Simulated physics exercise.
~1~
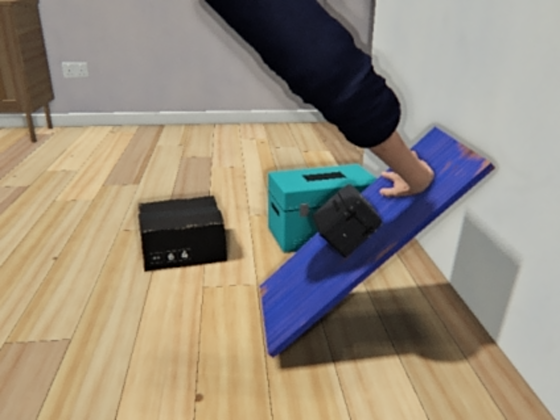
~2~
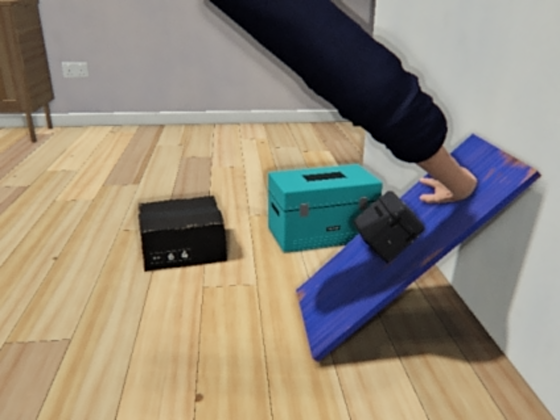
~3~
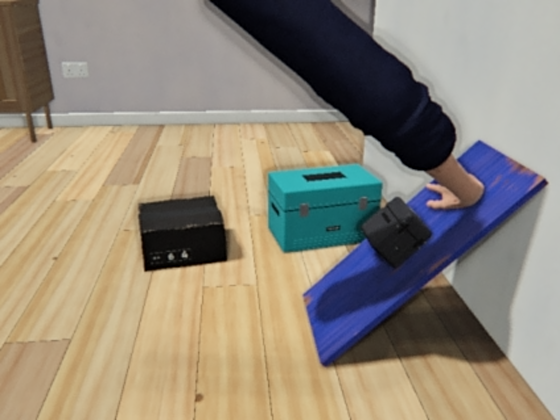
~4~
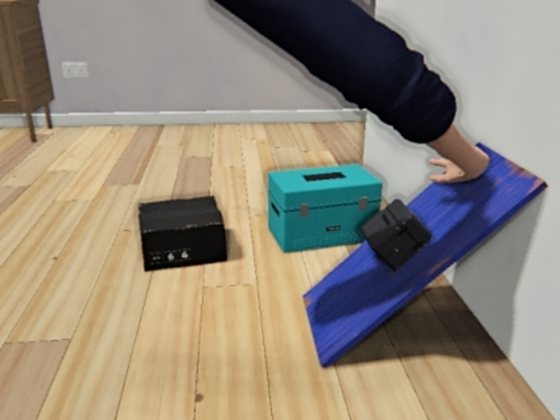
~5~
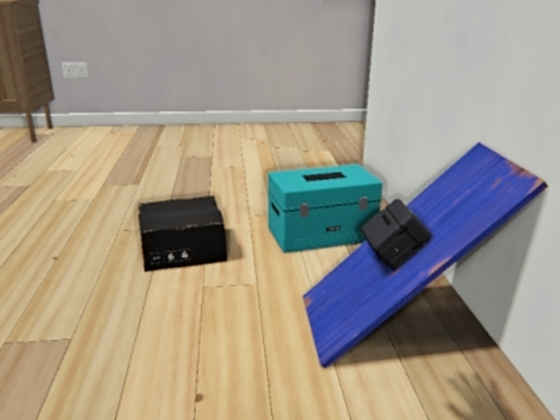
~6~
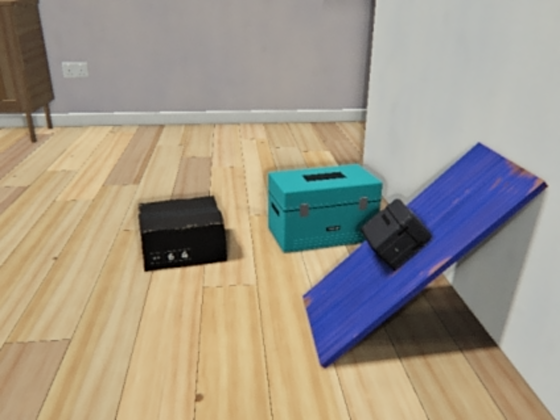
By a bare wall, a hand leans a blue board, lets go, and it stays.
